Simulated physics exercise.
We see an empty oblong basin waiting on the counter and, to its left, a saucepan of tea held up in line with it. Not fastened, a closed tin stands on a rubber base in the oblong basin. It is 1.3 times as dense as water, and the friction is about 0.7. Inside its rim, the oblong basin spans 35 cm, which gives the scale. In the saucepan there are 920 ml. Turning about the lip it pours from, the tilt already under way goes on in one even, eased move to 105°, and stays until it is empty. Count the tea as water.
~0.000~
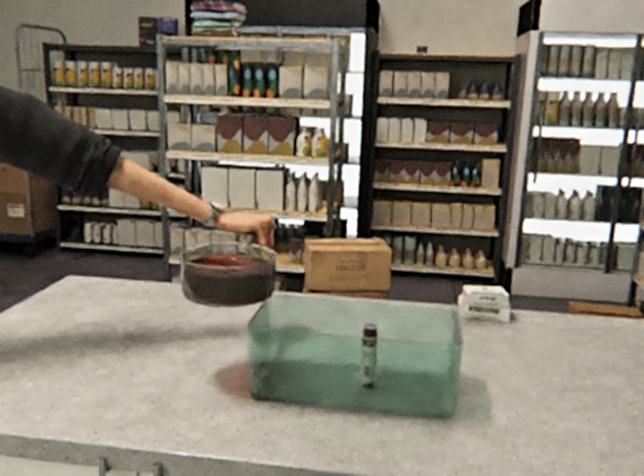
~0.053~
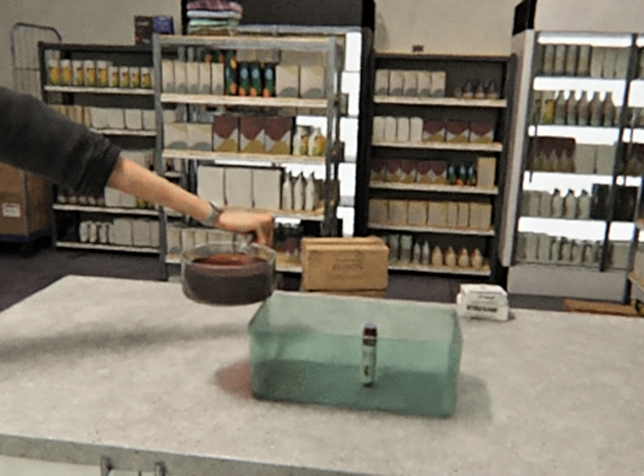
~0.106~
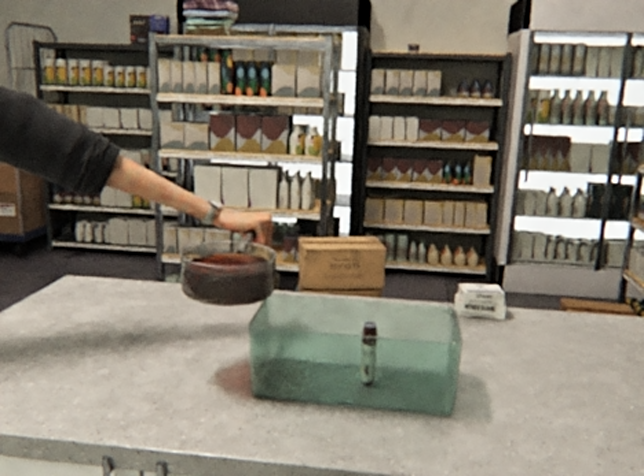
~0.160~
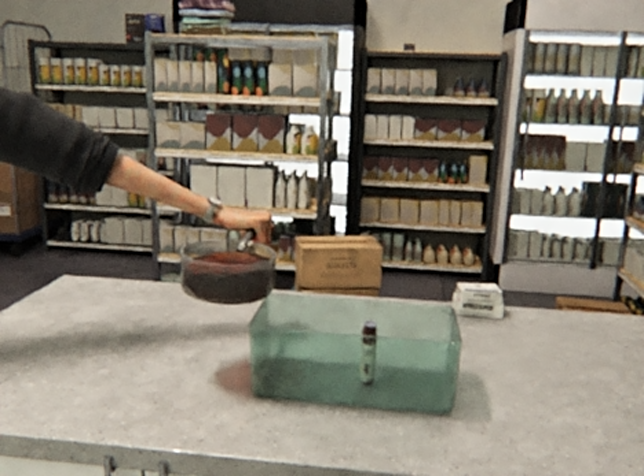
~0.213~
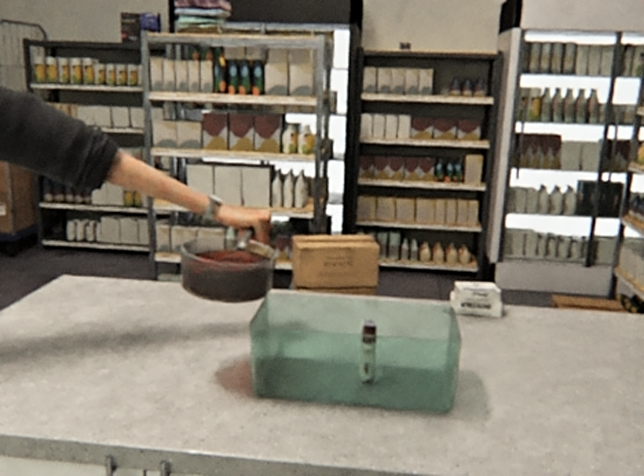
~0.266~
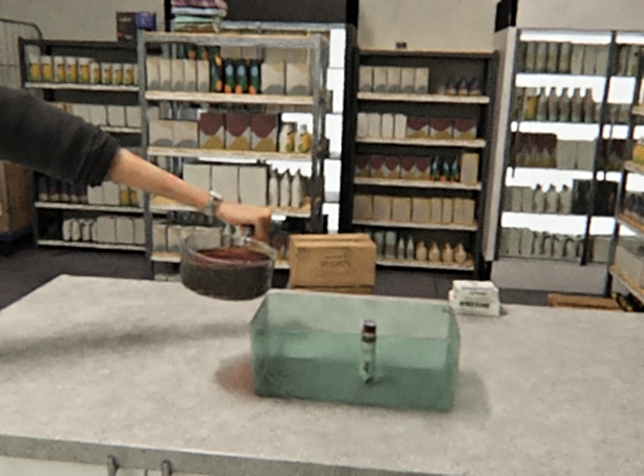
In a shop or stockroom lined with shelves of boxes and bottles, the view looks across a pale grey counter from slightly above. A dark-sleeved arm from the left holds a clear pan of dark reddish-brown tea beside a translucent green basin with a small upright tin inside, a cardboard box behind. The pan tilts very slightly rightward while the camera drifts gently, shifting the background leftward.
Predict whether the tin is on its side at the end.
Odds are it weathers it.
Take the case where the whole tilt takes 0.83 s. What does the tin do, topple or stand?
The tin falls.
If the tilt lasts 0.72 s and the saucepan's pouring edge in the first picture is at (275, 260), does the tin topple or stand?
It tumbles.
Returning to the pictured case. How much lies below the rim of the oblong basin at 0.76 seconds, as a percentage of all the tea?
Close to 9 in a hundred.
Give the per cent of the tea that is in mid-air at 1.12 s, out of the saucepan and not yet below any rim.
Estimate: About 12 in a hundred.
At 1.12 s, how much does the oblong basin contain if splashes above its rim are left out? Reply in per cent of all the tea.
Value: Approx. 76 %.
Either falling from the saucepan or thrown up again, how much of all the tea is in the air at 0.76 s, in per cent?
Close to 28 in a hundred.
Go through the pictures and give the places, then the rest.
Tilt 0°; pouring edge (274, 259); surface from (187, 263) to (274, 269); the oblong basin's rim runs from (258, 311) to (460, 327); the tin's top is at (370, 329), in the first picture.
Tilt 0°; pouring edge (275, 259); surface from (187, 262) to (274, 268), in the second picture.
Tilt 1°; pouring edge (275, 259); surface from (187, 262) to (273, 268), in the third picture.
Tilt 3°; pouring edge (275, 259); surface from (187, 261) to (273, 266), in the fourth picture.
Tilt 6°; pouring edge (275, 258); surface from (186, 258) to (273, 264), in the fifth picture.
Tilt 9°; pouring edge (275, 258); surface from (186, 256) to (274, 262), in the sixth picture.
Then, 0.76 s in, the tilt is 59° and 63 per cent is still to pour; the tin stands where it began.
Then, 1.12 s in, the tilt is 94° and 11 per cent is still to pour; the tin stands where it began.
Then, 1.50 s in, the tilt is 105° and 0 per cent is still to pour; the tin stands where it began.
Then, 1.91 s in, the tilt is 105° and 0 per cent is still to pour; the tin stands where it began.
Finally, the tin stands where it began.
